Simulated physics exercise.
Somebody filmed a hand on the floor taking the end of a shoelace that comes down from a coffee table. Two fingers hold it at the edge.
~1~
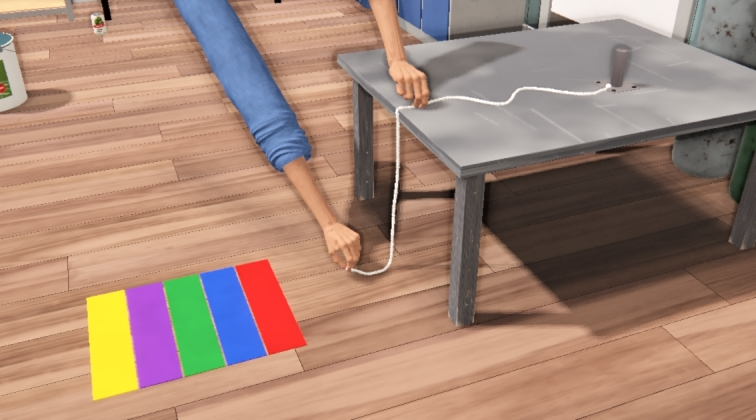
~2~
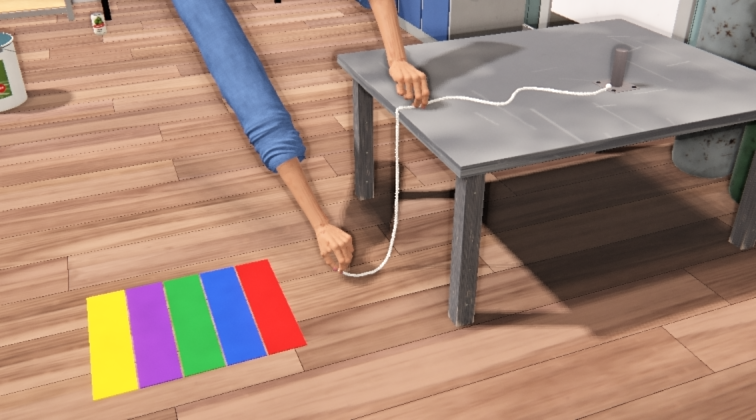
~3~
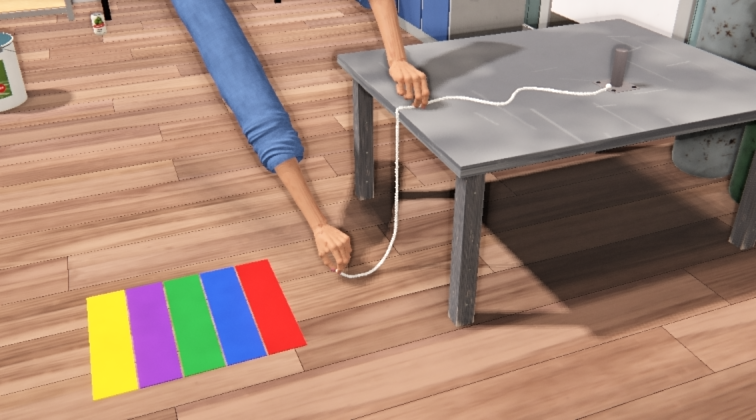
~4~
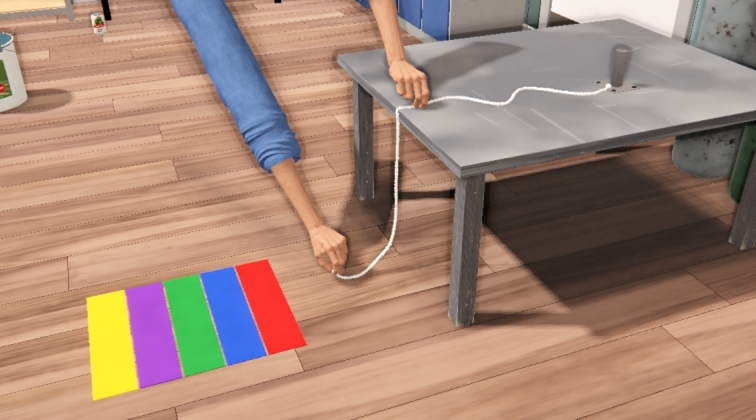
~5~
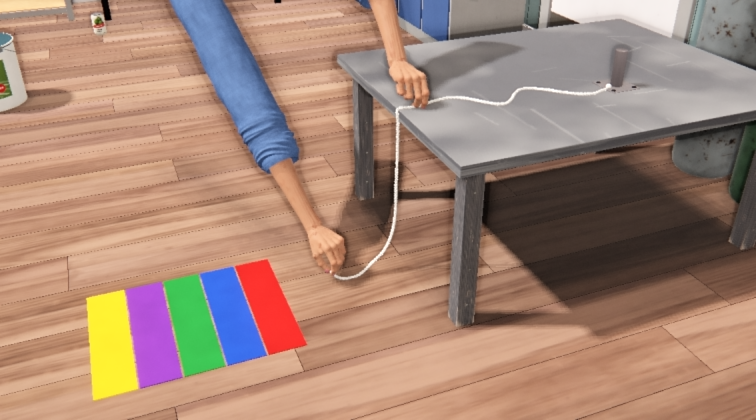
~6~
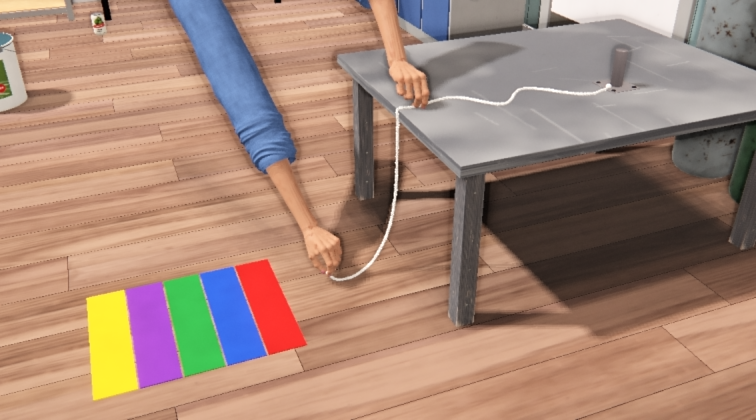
A hand near the floor, gripping the end of a white cord that hangs from a gray table, starts a little to the right of a striped color mat. It shifts slightly left in small steps, drawing the cord's low curve along, while another hand stays at the table's edge.
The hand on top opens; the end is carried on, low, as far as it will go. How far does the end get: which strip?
The end stops over the green strip.
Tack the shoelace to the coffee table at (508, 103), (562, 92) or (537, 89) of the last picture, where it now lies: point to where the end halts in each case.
Near (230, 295), (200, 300) and (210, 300).
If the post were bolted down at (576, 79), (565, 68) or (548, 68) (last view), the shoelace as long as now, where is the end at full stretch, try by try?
In that order: (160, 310), (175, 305) and (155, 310).
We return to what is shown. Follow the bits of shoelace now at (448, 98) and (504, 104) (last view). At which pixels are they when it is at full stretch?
At (417, 110), then (473, 103).
A little later, end near (256, 289); over red.
Next, end near (216, 298); over blue.
When it is tight, end near (192, 304); over green. It gets as far as the green strip.
